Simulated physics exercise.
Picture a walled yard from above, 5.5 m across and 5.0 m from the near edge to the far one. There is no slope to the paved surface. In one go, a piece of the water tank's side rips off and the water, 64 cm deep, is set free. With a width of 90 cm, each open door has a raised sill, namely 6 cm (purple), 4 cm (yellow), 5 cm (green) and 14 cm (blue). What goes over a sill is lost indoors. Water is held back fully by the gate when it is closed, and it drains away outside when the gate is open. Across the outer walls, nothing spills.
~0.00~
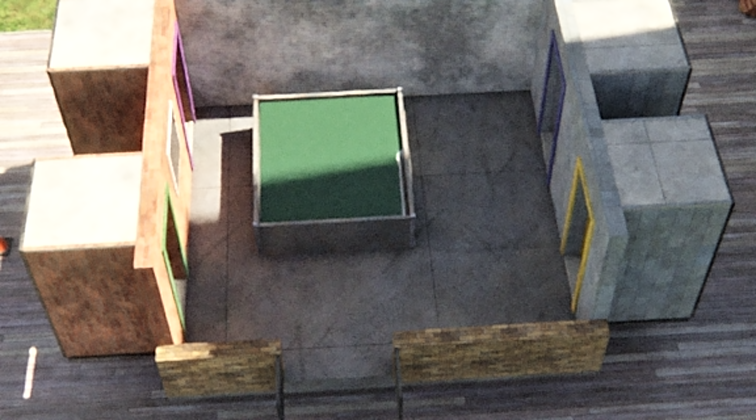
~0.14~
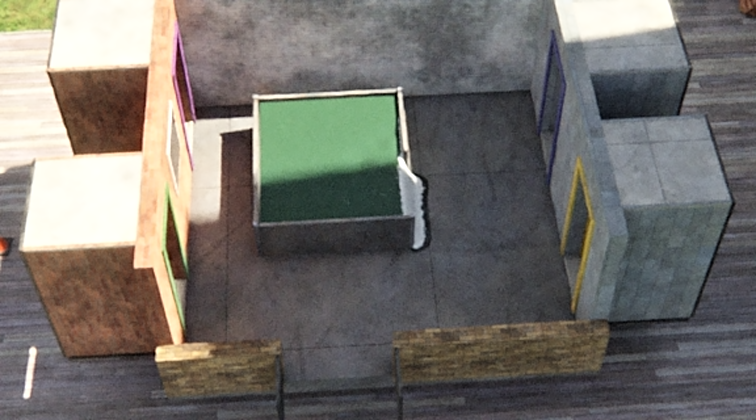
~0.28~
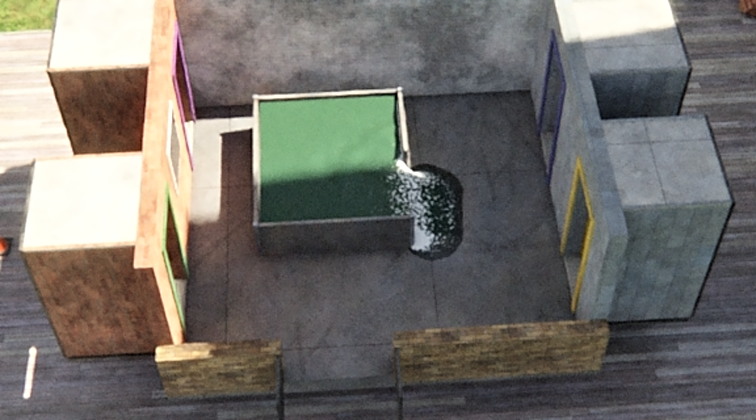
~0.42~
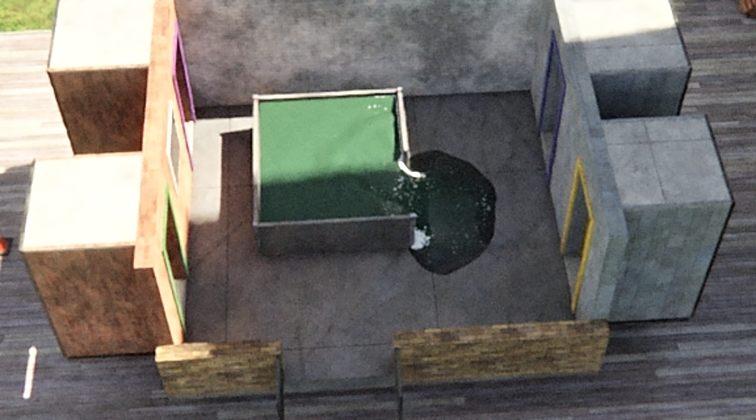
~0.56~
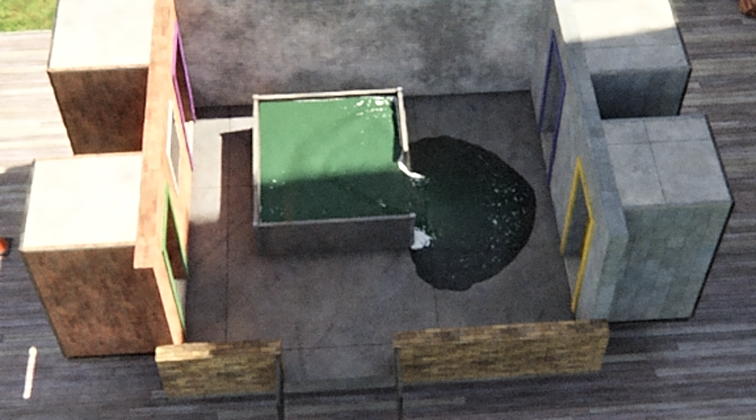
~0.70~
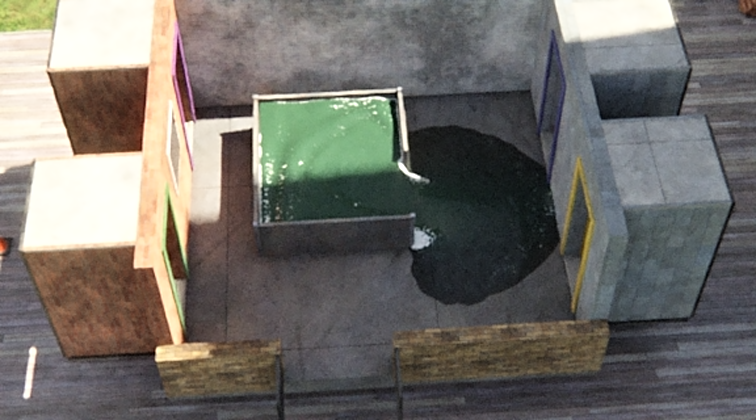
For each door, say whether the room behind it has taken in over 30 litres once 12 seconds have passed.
Purple door: Above the cap, yellow door: Above the cap, green door: Above the cap, blue door: Above the cap.
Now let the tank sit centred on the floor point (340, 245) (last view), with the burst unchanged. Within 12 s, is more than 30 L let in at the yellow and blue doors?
Yellow: Too much; blue: Within limit.
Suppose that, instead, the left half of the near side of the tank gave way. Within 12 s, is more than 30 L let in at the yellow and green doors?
Short answer, against that limit: Yellow is fine, green overshoots.
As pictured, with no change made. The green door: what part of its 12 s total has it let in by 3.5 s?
Share: ~ 0 %.
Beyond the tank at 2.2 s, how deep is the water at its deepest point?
Around 45 centimetres deep.
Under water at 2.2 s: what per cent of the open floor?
Near 35 per cent is wet.
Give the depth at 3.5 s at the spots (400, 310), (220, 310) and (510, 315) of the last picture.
Depths: About 6, 0 and 13 centimetres.
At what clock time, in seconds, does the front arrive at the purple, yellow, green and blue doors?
Purple = 4.5 s, yellow = 0.9 s, green = 4.5 s, blue = 0.8 s.
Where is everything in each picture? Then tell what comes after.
In the first picture, the water tank at (331, 158) is whole and still, 64 cm deep.
In the second picture, the front is at (416, 177), 0.7 m from the gap at (407, 204); 0.2 m2 of floor is under water; 64 cm left at the back of the water tank.
In the third picture, water pours out at (407, 204) and has run 1.0 m, to (451, 178); typically 10 cm deep outside, 64 cm at the water tank's back.
In the fourth picture, water pours out at (407, 205) and has run 1.3 m, to (487, 186); typically 8 cm deep outside, 64 cm at the water tank's back.
In the fifth picture, water pours out at (407, 205) and has run 1.9 m, to (526, 189); typically 6 cm deep outside, 64 cm at the water tank's back.
In the sixth picture, water pours out at (407, 205) and has run 2.3 m, to (547, 176); typically 5 cm deep outside, 60 cm at the water tank's back.
After 1.4 s water covers 35 % of the floor and is deepest (38 cm) near (549, 226); purple door not reached, yellow door 19 cm at the sill, 12 L in, green door not reached, blue door 26 cm at the sill, 13 L in.
After 2.2 s water covers 35 % of the floor and is deepest (45 cm) near (572, 349); purple door not reached, yellow door 20 cm at the sill, 96 L in, green door not reached, blue door 27 cm at the sill, 56 L in.
After 3.5 s water covers 65 % of the floor and is deepest (30 cm) near (572, 349); purple door not reached, yellow door 19 cm at the sill, 217 L in, green door not reached, blue door 21 cm at the sill, 113 L in.
After 7.0 s water covers 95 % of the floor and is deepest (18 cm) near (206, 112); purple door 11 cm at the sill, 40 L in, yellow door 15 cm at the sill, 442 L in, green door 11 cm at the sill, 60 L in, blue door 10 cm at the sill, 137 L in.
After 12.0 s water covers 100 % of the floor and is deepest (12 cm) near (195, 113); purple door 11 cm at the sill, 100 L in, yellow door 10 cm at the sill, 590 L in, green door 11 cm at the sill, 166 L in, blue door 7 cm at the sill, 137 L in.
